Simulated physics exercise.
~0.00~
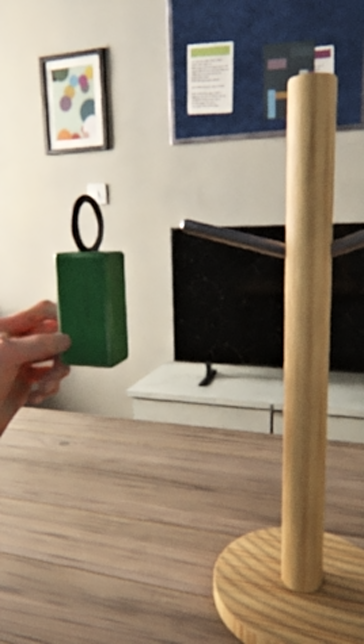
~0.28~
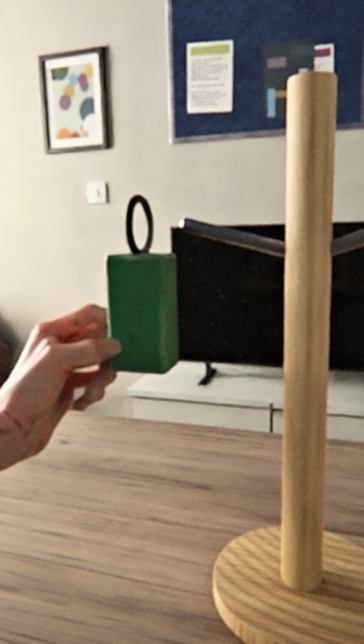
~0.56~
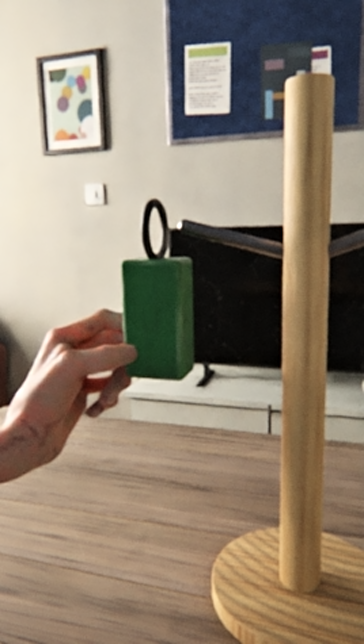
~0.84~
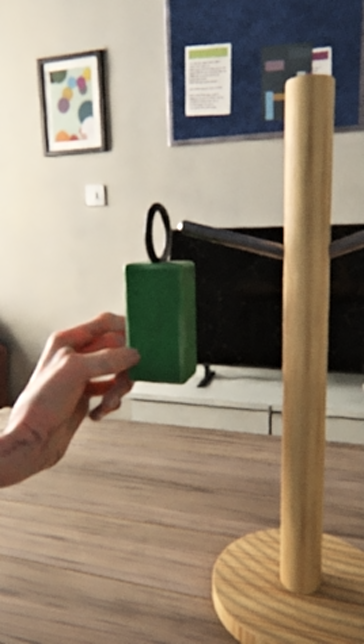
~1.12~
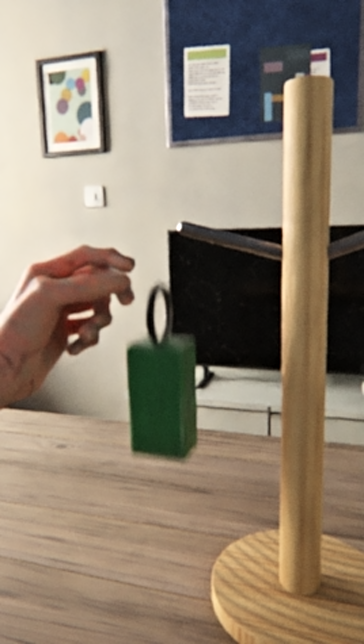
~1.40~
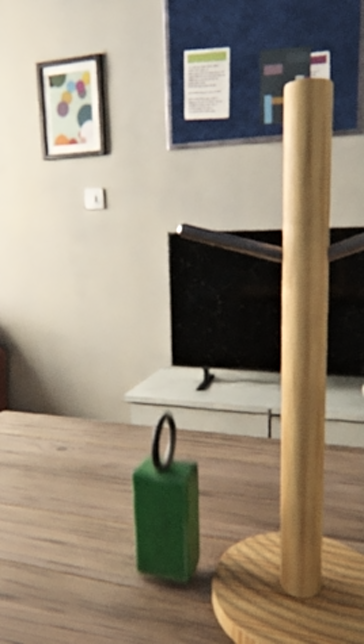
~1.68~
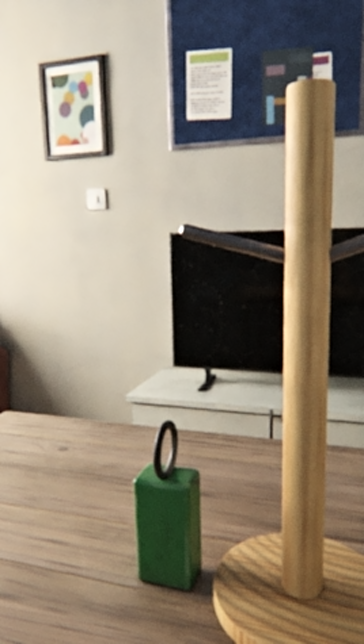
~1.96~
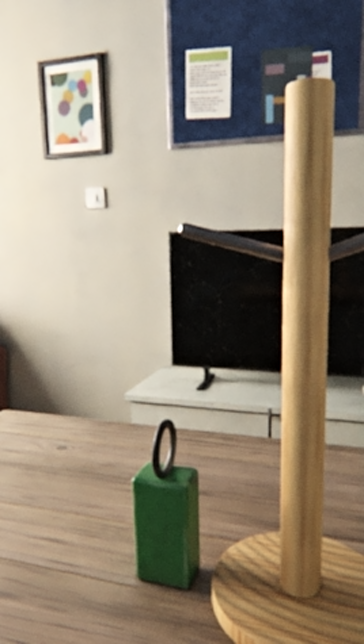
A green block with a black ring on top is held up by a hand reaching in from the left, above a wooden table in a room with a television, a framed picture and a blue notice board behind. A pale wooden peg stand rises at the right, close to the slightly swaying handheld view. The hand carries the block rightward toward the stand and pauses short of it. Then the fingers open and draw back, and the block drops straight down. It lands upright on the tabletop, left of the stand's round base, and stays there, ring still on top.
